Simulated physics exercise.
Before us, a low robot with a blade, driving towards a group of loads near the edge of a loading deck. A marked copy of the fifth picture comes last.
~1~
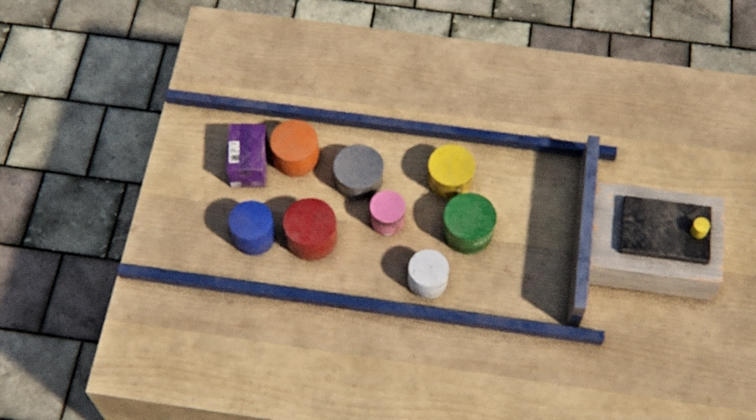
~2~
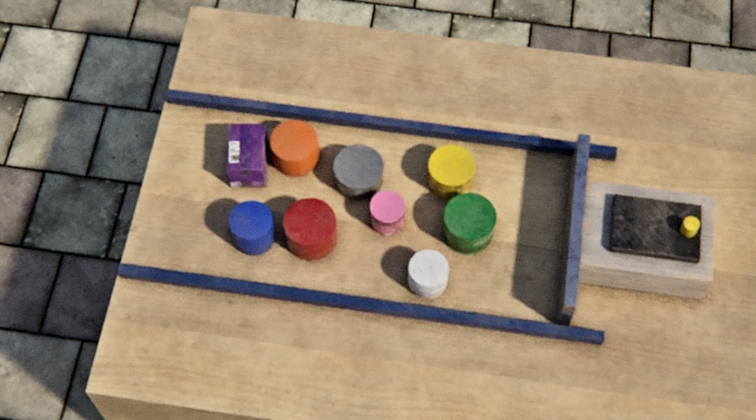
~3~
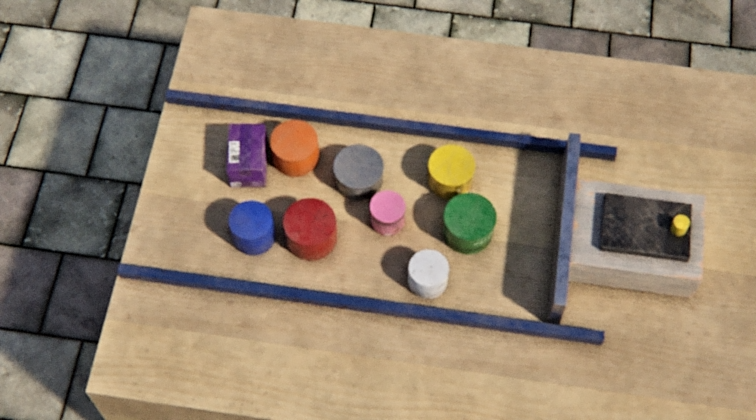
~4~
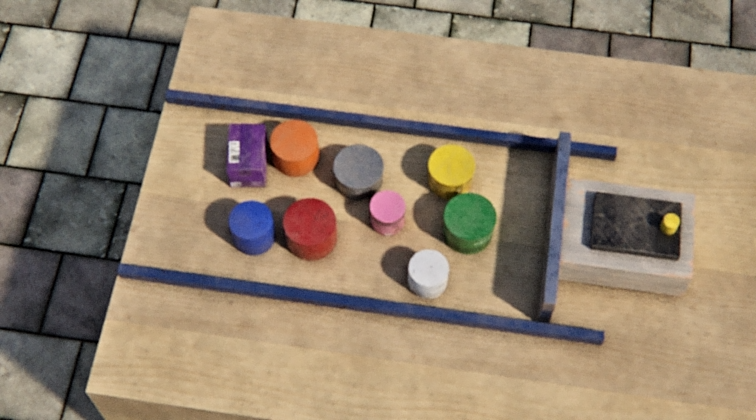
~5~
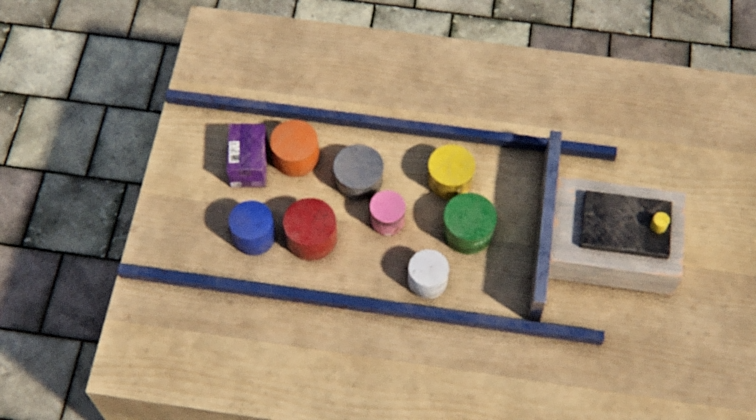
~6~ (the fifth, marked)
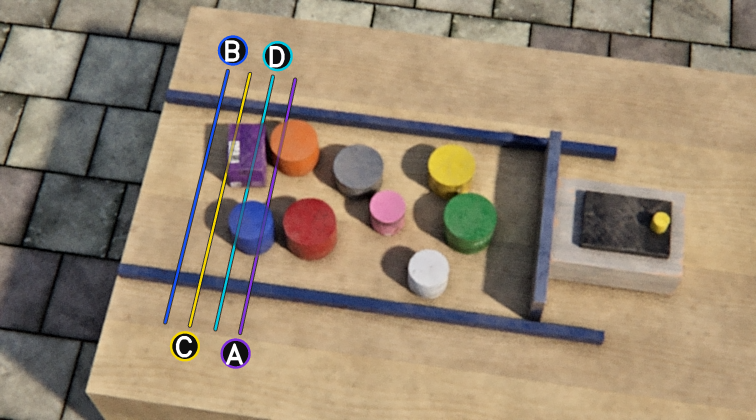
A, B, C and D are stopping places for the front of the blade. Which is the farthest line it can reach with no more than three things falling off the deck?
Stop at C.
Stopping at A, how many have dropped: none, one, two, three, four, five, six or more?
By then, none.
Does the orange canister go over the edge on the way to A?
By then, no.
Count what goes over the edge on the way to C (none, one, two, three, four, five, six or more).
Two.
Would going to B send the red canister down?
Yes.
On the marked copy, A at (269, 199); B at (198, 190); C at (222, 193); D at (246, 196).
With C. Early on, robot (500, 207); white canister (394, 270); yellow pail (406, 167).
Further on, robot (381, 191); purple parcel (201, 143); blue canister (197, 221).
At the end, robot (290, 179); blue canister over the edge; pink pail over the edge; two fallen.
As for the rest, A is within the limit but short; B drops five; D is within the limit but short.
